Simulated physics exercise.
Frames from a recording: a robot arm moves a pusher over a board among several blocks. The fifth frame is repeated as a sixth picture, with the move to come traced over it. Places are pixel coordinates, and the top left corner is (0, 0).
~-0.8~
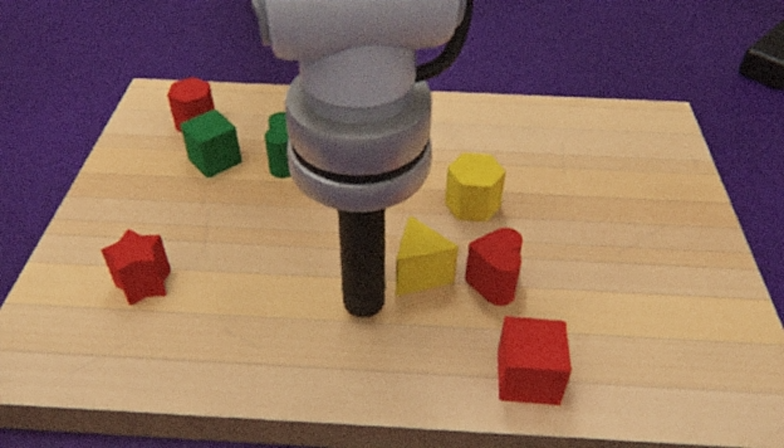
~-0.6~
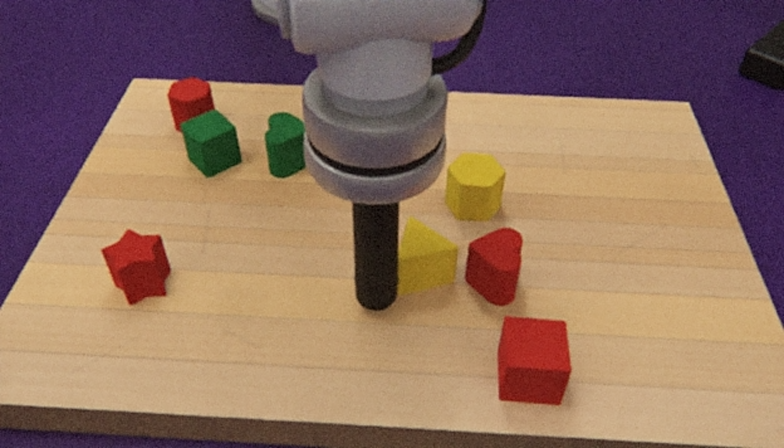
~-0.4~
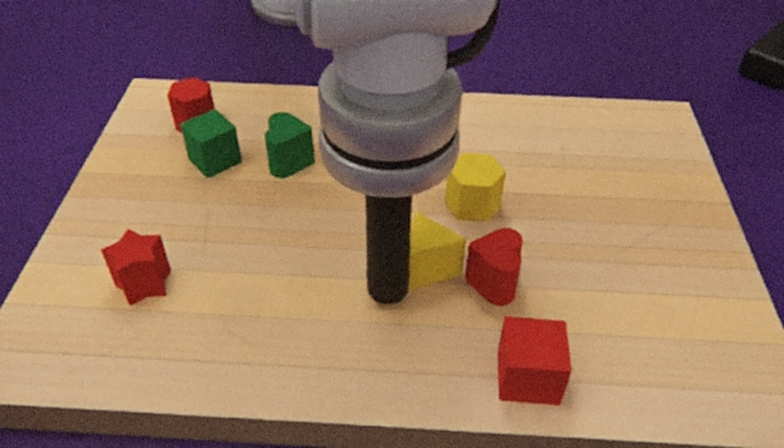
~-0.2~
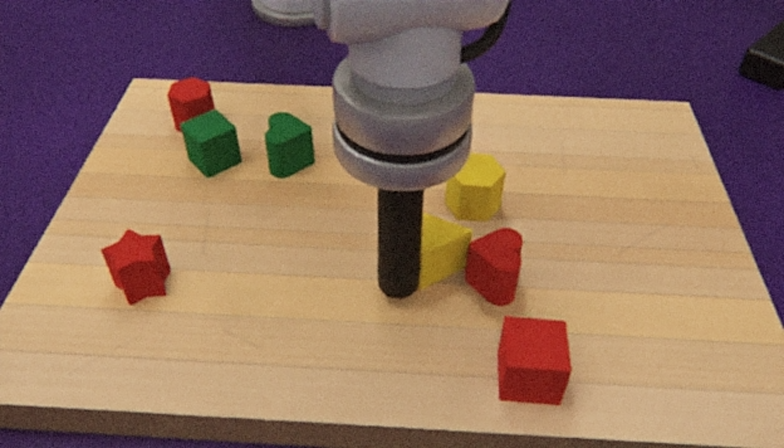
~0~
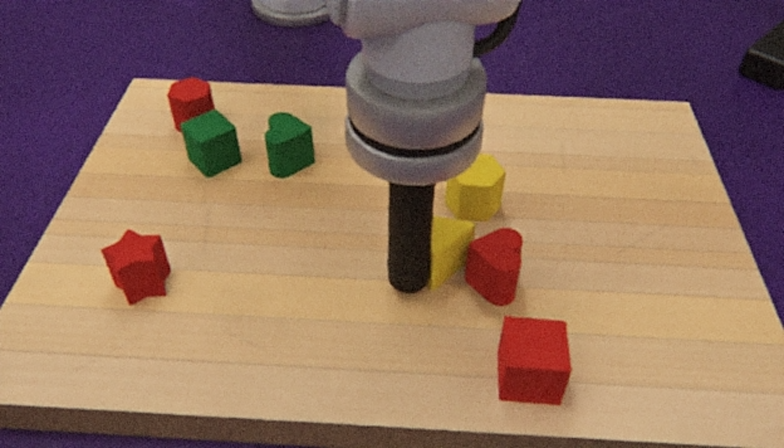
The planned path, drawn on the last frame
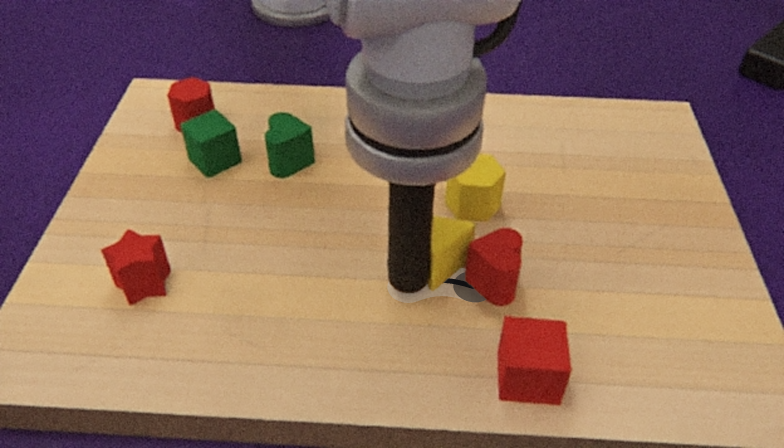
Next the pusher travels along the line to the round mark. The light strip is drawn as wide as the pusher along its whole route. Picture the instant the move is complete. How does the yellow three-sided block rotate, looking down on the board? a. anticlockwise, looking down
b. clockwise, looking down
a.
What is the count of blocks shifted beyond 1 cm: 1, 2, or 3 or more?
That's two.
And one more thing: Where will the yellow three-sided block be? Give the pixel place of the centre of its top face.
Top centre: (467, 214).
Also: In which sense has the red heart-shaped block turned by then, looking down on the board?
Overhead view: Clockwise.
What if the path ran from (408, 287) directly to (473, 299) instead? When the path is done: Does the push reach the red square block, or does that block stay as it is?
The red square block will stay where it stands.
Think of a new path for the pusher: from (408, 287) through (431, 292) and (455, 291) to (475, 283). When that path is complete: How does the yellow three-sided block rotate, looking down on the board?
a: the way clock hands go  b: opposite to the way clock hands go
I choose b.
The drawn path runs from (408, 287) by way of (429, 281) and (451, 281) to (474, 287).
The first path, step by step. Halfway along, pusher (441, 273); yellow three-sided block (461, 218), turned 25° anticlockwise; red heart-shaped block (505, 247).
At the end, pusher (475, 279); yellow three-sided block (467, 214), turned 40° anticlockwise; red heart-shaped block (522, 248), turned 25° clockwise; red square block not moved.
